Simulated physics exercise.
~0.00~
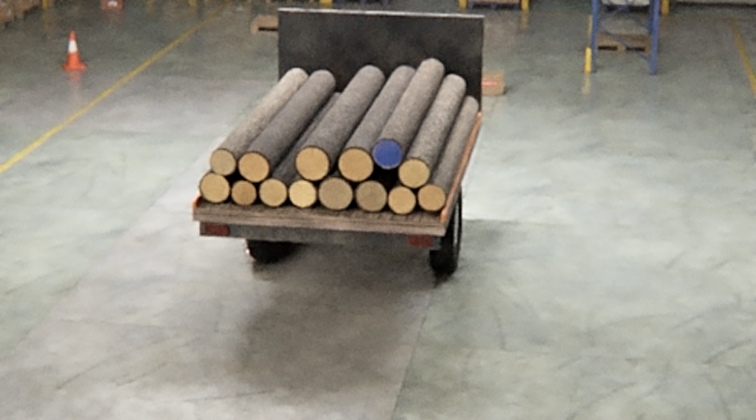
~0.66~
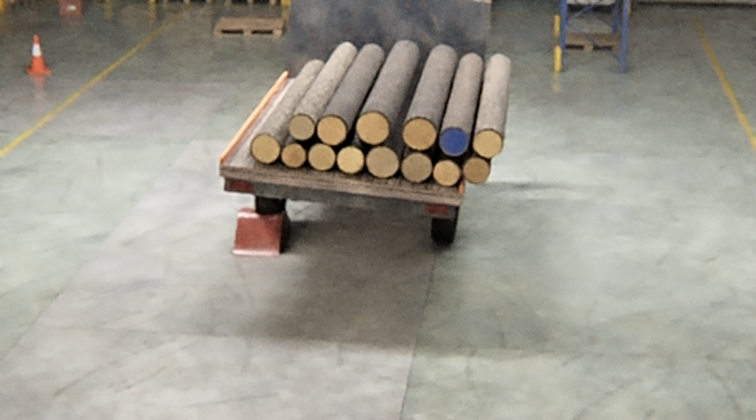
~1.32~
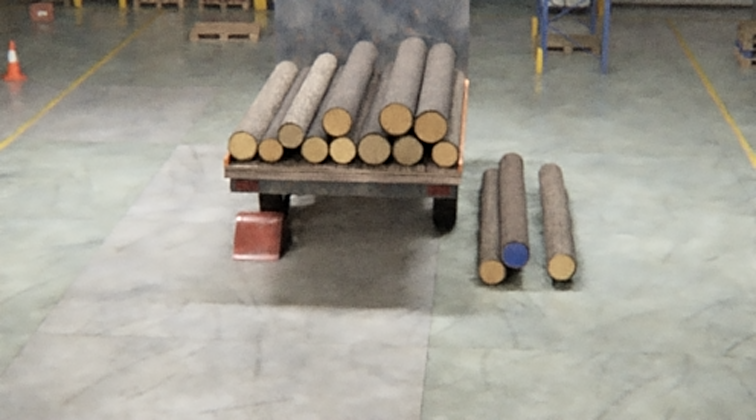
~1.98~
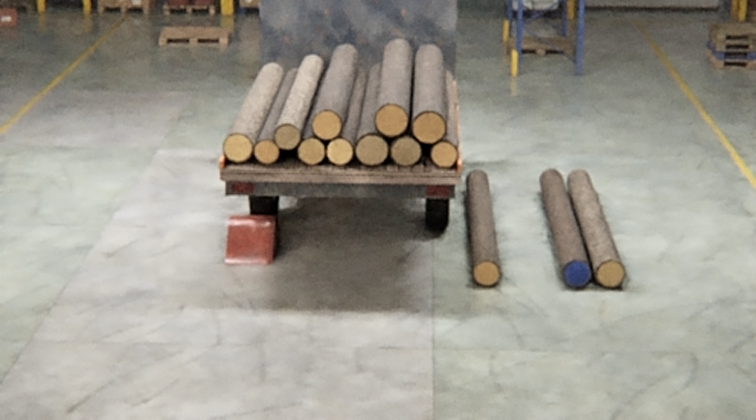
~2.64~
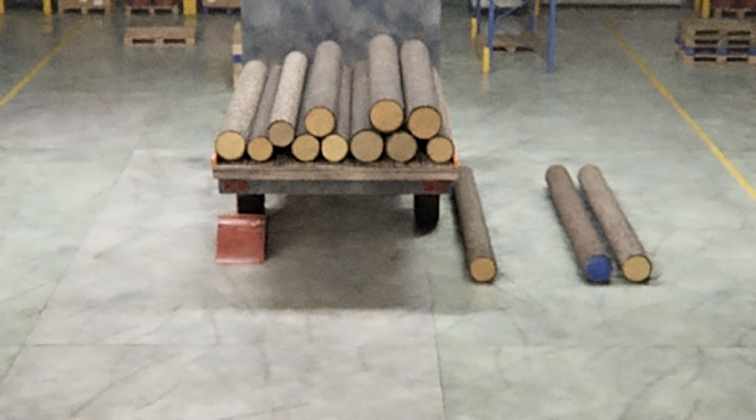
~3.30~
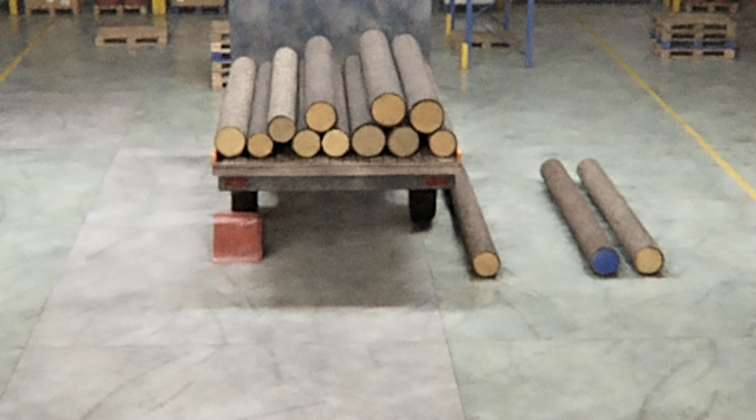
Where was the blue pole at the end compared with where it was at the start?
At the start the blue pole was in the upper layer of the stack on the trailer, towards the right. By the end it was lying on the floor to the right of the trailer, next to another fallen pole.
